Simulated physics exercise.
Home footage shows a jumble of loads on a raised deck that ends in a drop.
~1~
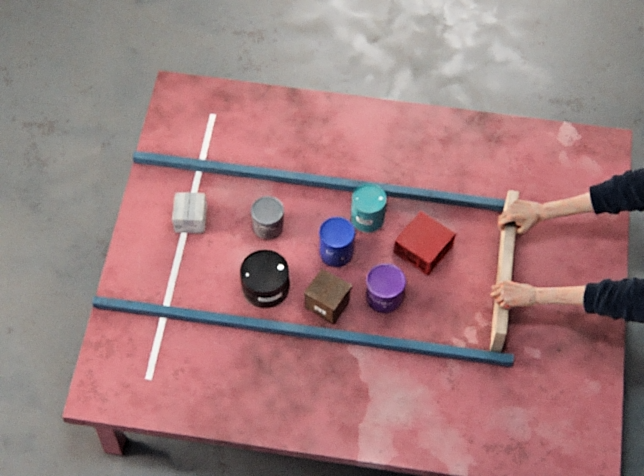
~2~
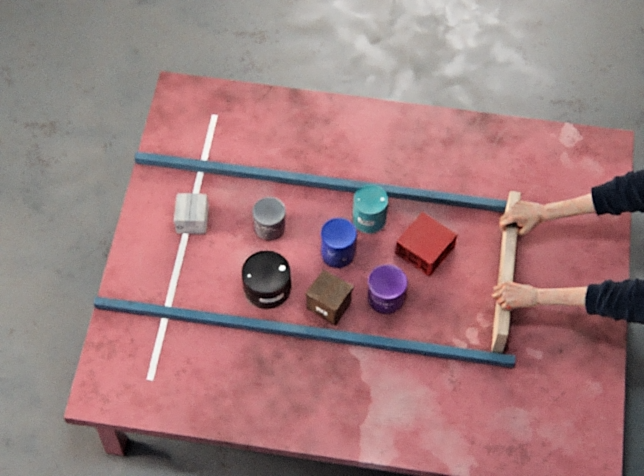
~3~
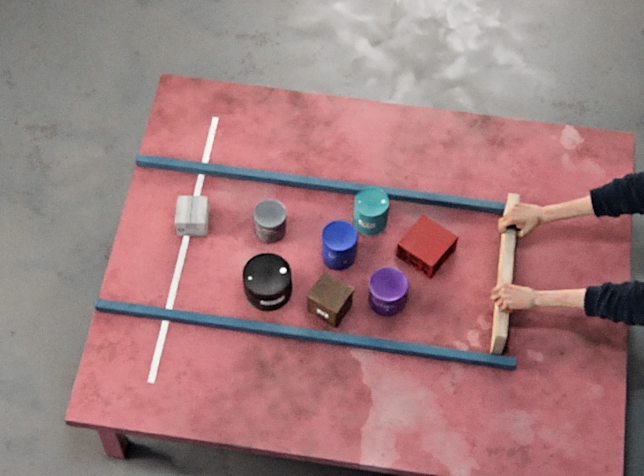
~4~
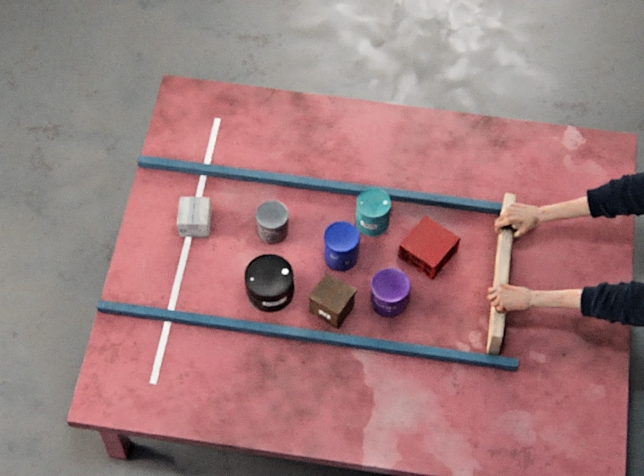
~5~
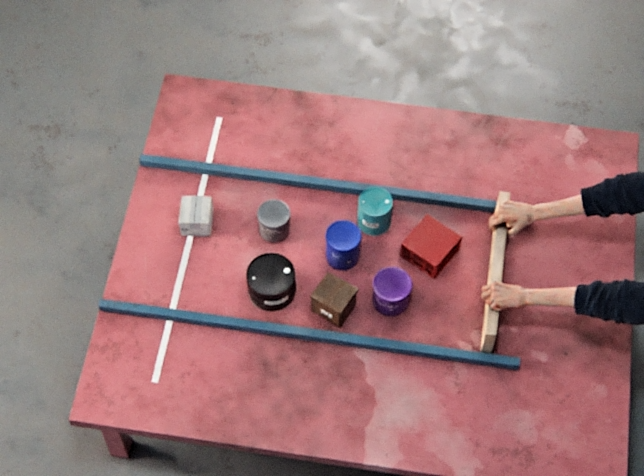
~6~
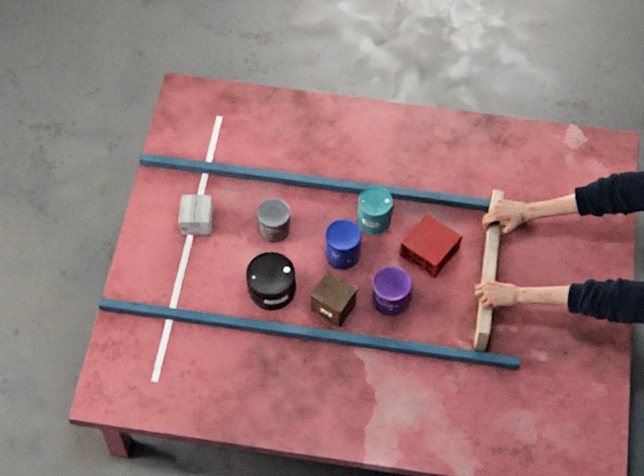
A pale wooden plank, gripped by two hands in dark sleeves, first stays nearly still at the right end of a worn red table, seen from above at an angle on a grey floor. Between two blue rails sit grey, black, blue, teal, brown, purple and red containers, with a whitish box on white tape at left. The hands then slide the plank slightly left, the containers staying put as the view drifts very slightly.
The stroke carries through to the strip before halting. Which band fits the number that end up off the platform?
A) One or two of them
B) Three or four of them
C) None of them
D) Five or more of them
One or two of them (A).
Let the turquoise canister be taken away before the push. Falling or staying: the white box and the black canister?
Result - white box: Drops; black canister: Remains in place.
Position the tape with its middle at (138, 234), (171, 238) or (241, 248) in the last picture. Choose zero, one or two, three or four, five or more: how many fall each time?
Five or over; 3 or 4; no fall at all.
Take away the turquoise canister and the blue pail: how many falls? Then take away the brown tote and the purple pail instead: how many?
In the first try 1, in the other 1.
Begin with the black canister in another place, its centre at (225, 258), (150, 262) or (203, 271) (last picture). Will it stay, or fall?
Taking the places in order, it keeps its place, then keeps its place, then keeps its place.
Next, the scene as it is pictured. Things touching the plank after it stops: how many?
The answer is 4.
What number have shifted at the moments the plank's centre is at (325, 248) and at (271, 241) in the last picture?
7 and 8.
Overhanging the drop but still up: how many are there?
Overhanging ones - 3.
Early on, none off yet; white box at rest near (196, 215); grey pail at rest near (274, 221); black canister at rest near (271, 281).
A while later, none off yet; white box at rest near (196, 215); grey pail travelled a little near (262, 213); black canister travelled a little near (253, 280).
Further along, none off yet; white box travelled about its own width near (162, 209); grey pail travelled well along near (194, 203); black canister travelled well along near (179, 270).
Finally, the number that fall off is one or two; lost, white box.
